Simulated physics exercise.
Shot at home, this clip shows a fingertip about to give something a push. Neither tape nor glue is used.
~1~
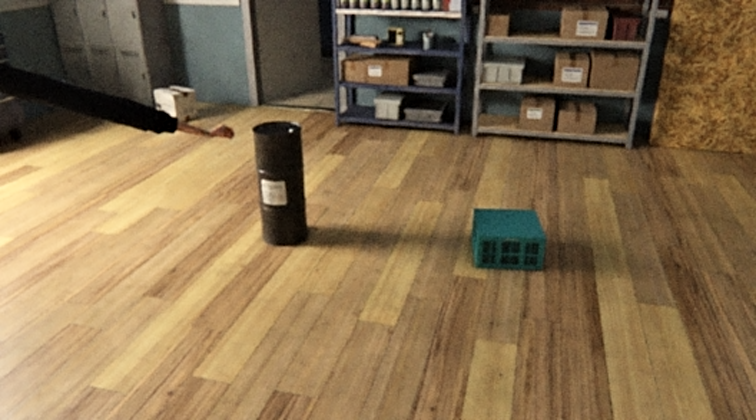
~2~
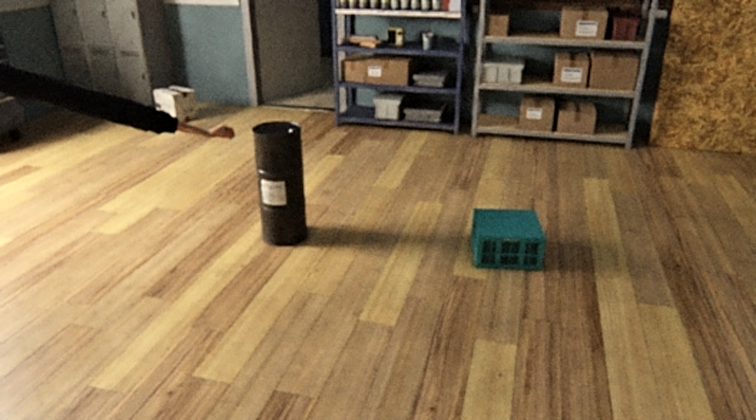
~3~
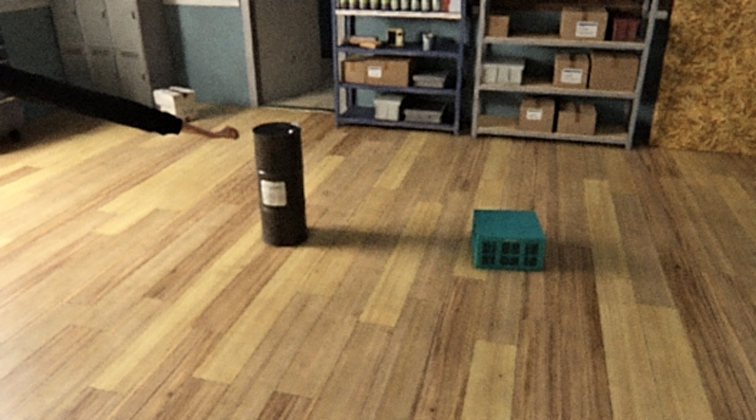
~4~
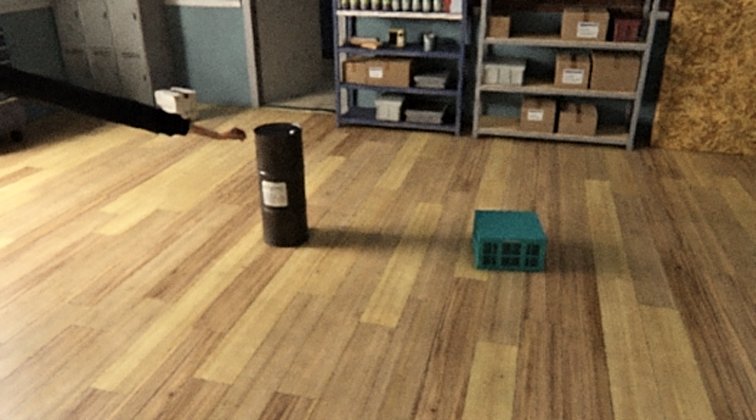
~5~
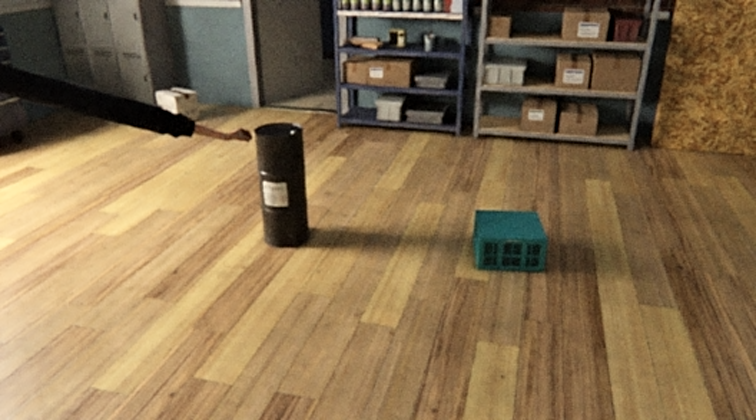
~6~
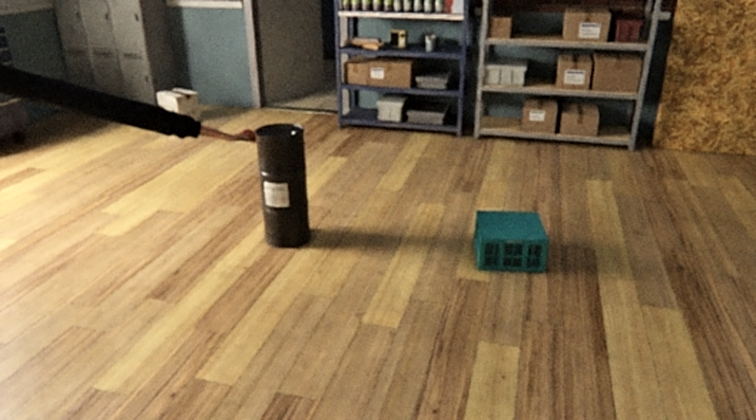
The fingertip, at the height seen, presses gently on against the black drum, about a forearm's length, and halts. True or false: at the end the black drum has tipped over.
True.
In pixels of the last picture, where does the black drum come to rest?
In the last picture, near pixel (372, 227).
Then, 0.60 s later than the last frame, black drum tilted by 18° near (301, 184).
Then, 1.20 s later than the last frame, black drum tilted by 48° near (332, 193).
Then, 1.40 s later than the last frame, black drum on its side near (361, 221).
When it is over, lying over on the floor, black drum. End places, in pixels of the last picture, black drum near (372, 227).
